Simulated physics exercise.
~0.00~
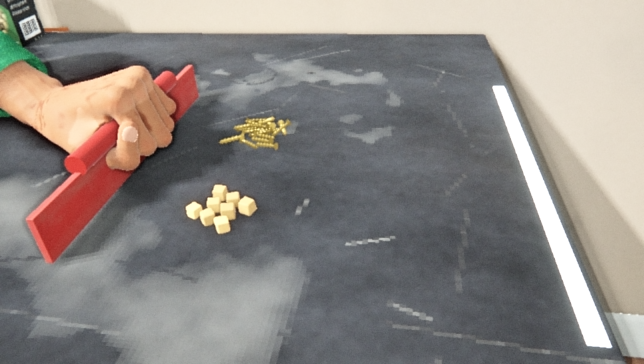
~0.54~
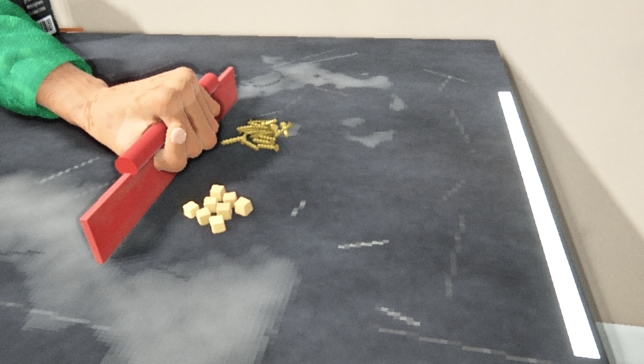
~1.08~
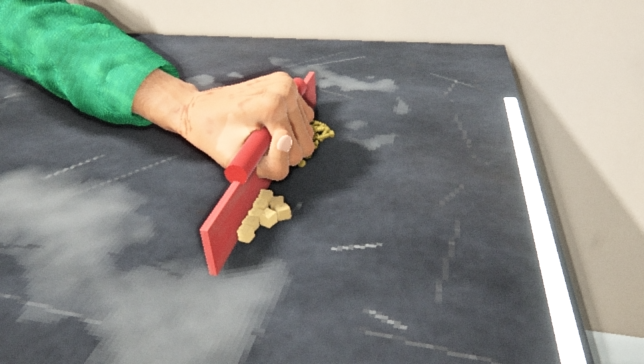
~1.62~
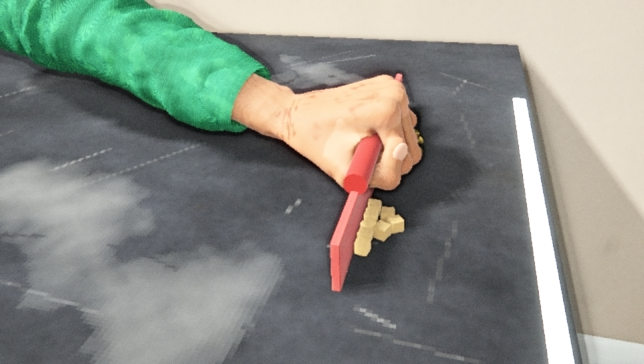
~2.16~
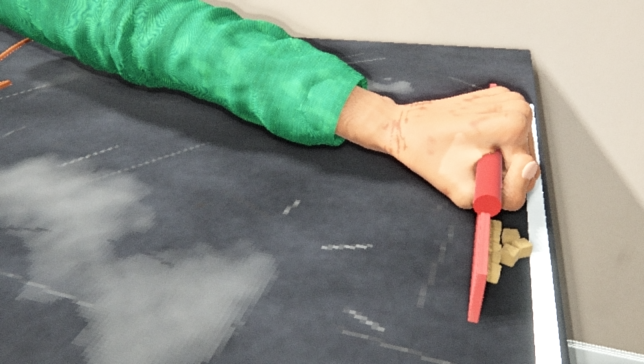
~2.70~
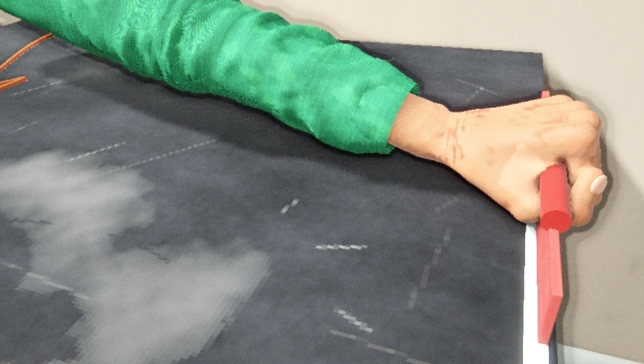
A hand pushes yellow cubes and screws rightward with a red scraper to the white tape.
